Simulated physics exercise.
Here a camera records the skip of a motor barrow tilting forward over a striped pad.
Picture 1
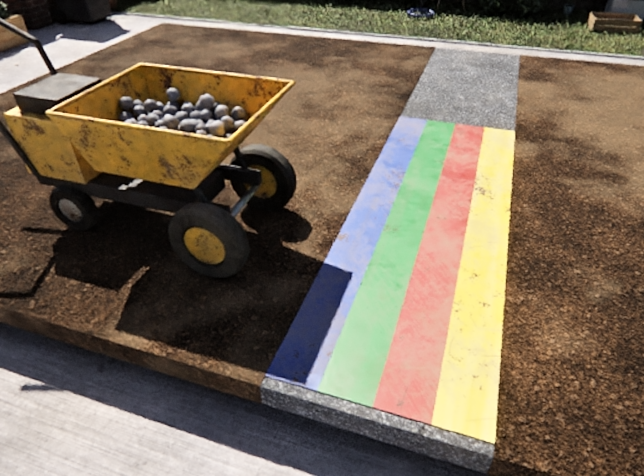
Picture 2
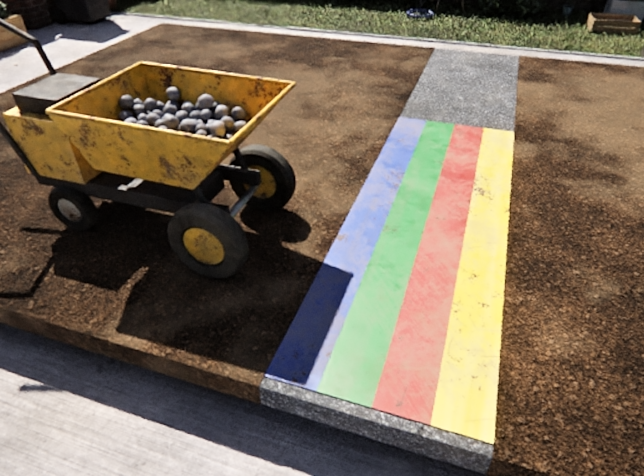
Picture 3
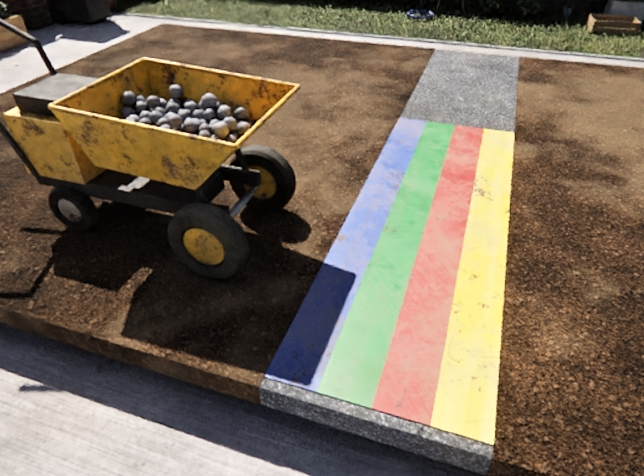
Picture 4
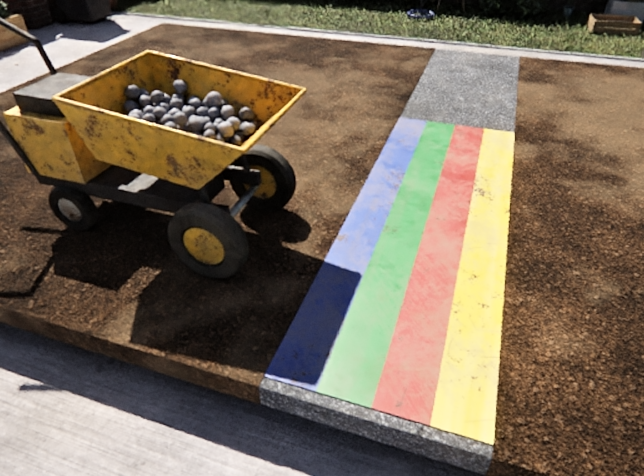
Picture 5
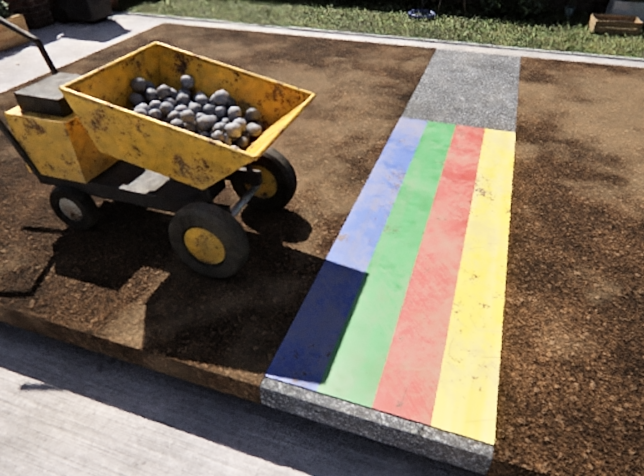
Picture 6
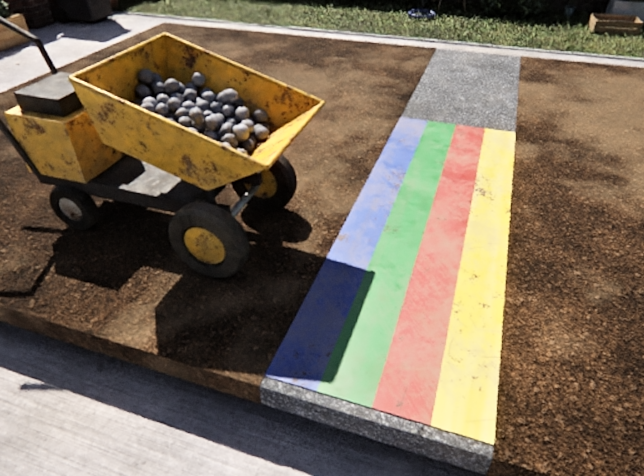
A yellow motor barrow with a worn skip of round grey cobbles stands at the left on brown ground, seen from above at an angle in sunlight. To its right lies a pad striped blue, green, red and yellow, with grass behind and pale paving in front. The skip gradually tilts forward to the right, its shadow creeping over the stripes, while wheels and camera stay still.
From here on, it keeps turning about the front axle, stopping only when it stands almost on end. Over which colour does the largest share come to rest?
The largest share rests over green.
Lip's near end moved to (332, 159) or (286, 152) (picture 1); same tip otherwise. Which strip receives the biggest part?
First: Yellow; second: The strip in red.
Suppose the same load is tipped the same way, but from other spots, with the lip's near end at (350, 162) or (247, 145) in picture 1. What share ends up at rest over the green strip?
Result: Try 1 = 0 %, try 2 = 30 %.
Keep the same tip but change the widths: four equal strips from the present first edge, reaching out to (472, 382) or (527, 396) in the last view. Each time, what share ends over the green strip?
The first comes to 30 per cent and the second to 40 per cent.
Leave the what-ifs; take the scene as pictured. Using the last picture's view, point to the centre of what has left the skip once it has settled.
Somewhere close to (402, 271) in the last picture.
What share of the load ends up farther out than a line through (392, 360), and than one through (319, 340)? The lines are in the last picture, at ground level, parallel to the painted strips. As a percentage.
First 30 in a hundred, second 80 in a hundred.
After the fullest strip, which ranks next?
Ranked second: Red.
Soon after the last picture, skip tipped steeply; all in the skip.
A little later, skip tipped right over; about half in the skip; a small part over the blue strip; about a third over the green strip; a small part over the red strip.
Later still, skip tipped right over; a small part in the skip; a small part over the blue strip; about a third over the green strip; about a quarter over the red strip; a small part over the yellow strip; a small part off the paint.
At rest, skip tipped right over; a small part in the skip; a small part over the blue strip; about a third over the green strip; about a quarter over the red strip; a small part over the yellow strip; a small part off the paint.
